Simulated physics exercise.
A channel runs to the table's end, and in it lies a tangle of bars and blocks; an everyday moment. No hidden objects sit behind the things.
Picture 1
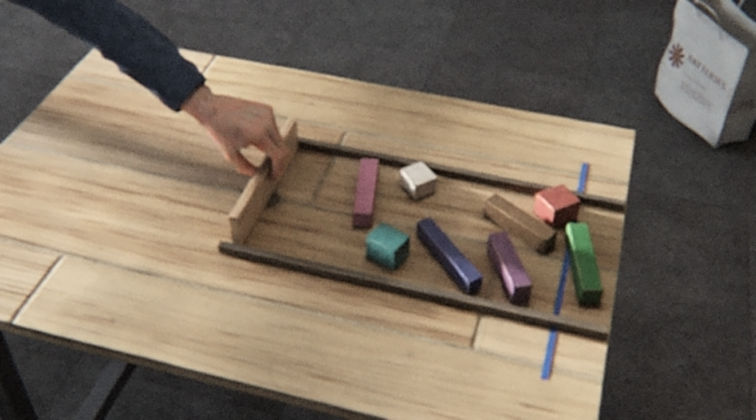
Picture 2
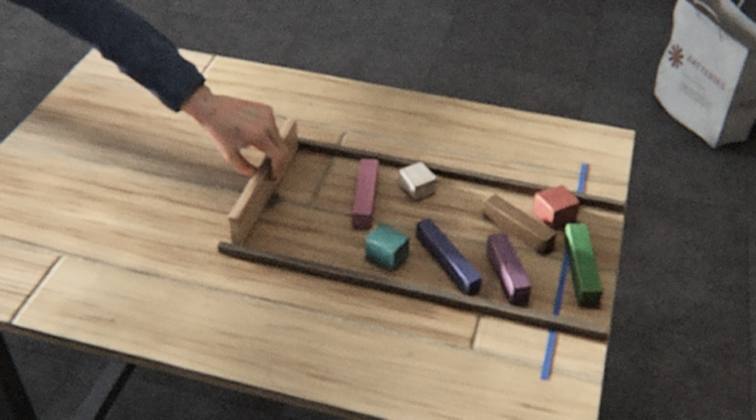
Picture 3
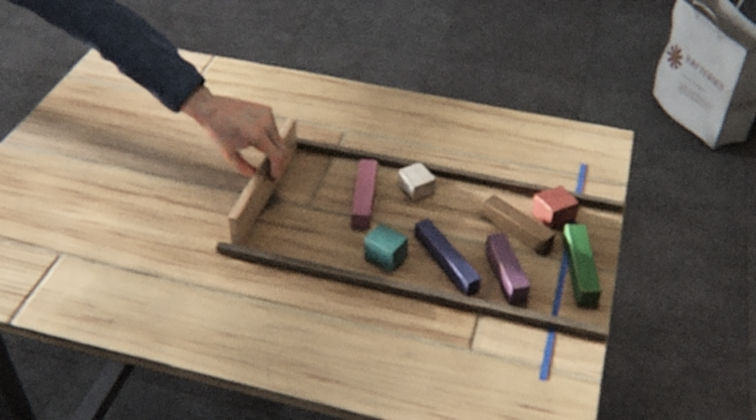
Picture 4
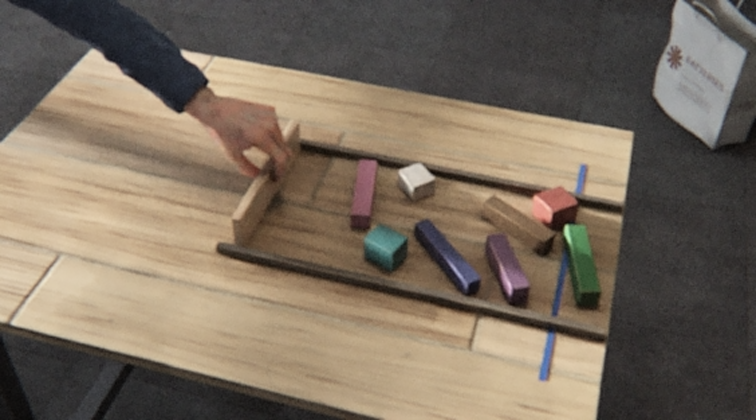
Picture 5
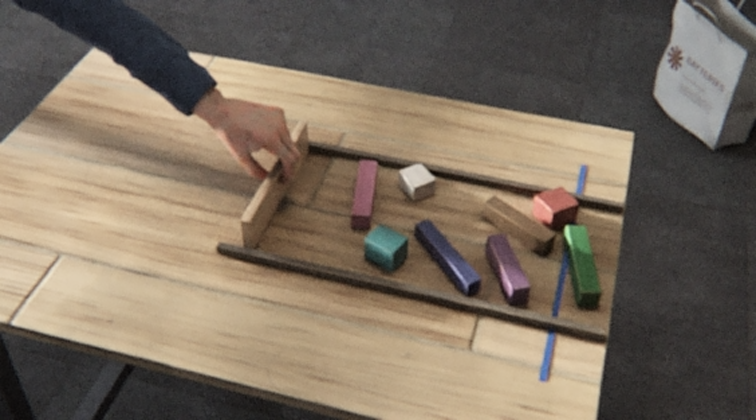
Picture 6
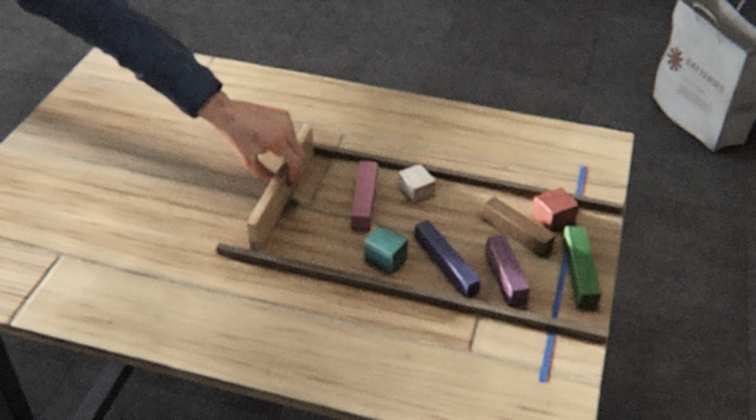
A hand holding a wooden board upright, then sliding it slightly right along a channel toward scattered coloured blocks that stay still.
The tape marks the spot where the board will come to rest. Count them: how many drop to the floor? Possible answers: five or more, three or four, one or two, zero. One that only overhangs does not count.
The count of pieces that drop is three or four, then.
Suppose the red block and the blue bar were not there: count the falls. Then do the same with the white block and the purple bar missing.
Count: 1 (first case); 1 (second).
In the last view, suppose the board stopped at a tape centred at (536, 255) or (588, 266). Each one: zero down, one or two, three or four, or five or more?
Place by place: Either one or two, then at least five.
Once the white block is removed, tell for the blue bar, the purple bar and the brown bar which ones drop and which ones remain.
Blue bar: Is still there; purple bar: Is gone; brown bar: Is gone.
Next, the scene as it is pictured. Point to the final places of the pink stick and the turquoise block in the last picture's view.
In the last picture, roughly (579, 240) and (579, 287).
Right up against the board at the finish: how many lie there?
The count comes out at 2.
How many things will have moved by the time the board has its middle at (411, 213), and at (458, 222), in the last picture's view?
So 4, and at the other place 6.
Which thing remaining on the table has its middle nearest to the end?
The blue bar is the one you want.
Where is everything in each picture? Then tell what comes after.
Green stick (583, 263); red block (557, 206); purple bar (509, 267); board (266, 180); tape (567, 258), in the first picture.
Red block (557, 207); white block (418, 181), in the second picture.
Purple bar (507, 267); blue bar (447, 255), in the third picture.
Green stick (581, 264); board (269, 181), in the fourth picture.
Red block (556, 208); turquoise block (386, 248), in the fifth picture.
Green stick (582, 266); red block (556, 209); purple bar (507, 269); board (283, 186); tape (565, 261), in the sixth picture.
Soon after, none off yet; green stick at rest near (582, 266); red block at rest near (556, 209); purple bar at rest near (507, 269).
Then, none off yet; green stick at rest near (582, 266); red block at rest near (556, 209); purple bar at rest near (508, 270).
Further on, none off yet; green stick moved a little near (618, 269); red block moved about its own width near (602, 218); purple bar moved about its own width near (581, 283).
At rest, the number that fall off is three or four; fallen, brown bar, purple bar, red block and green stick.
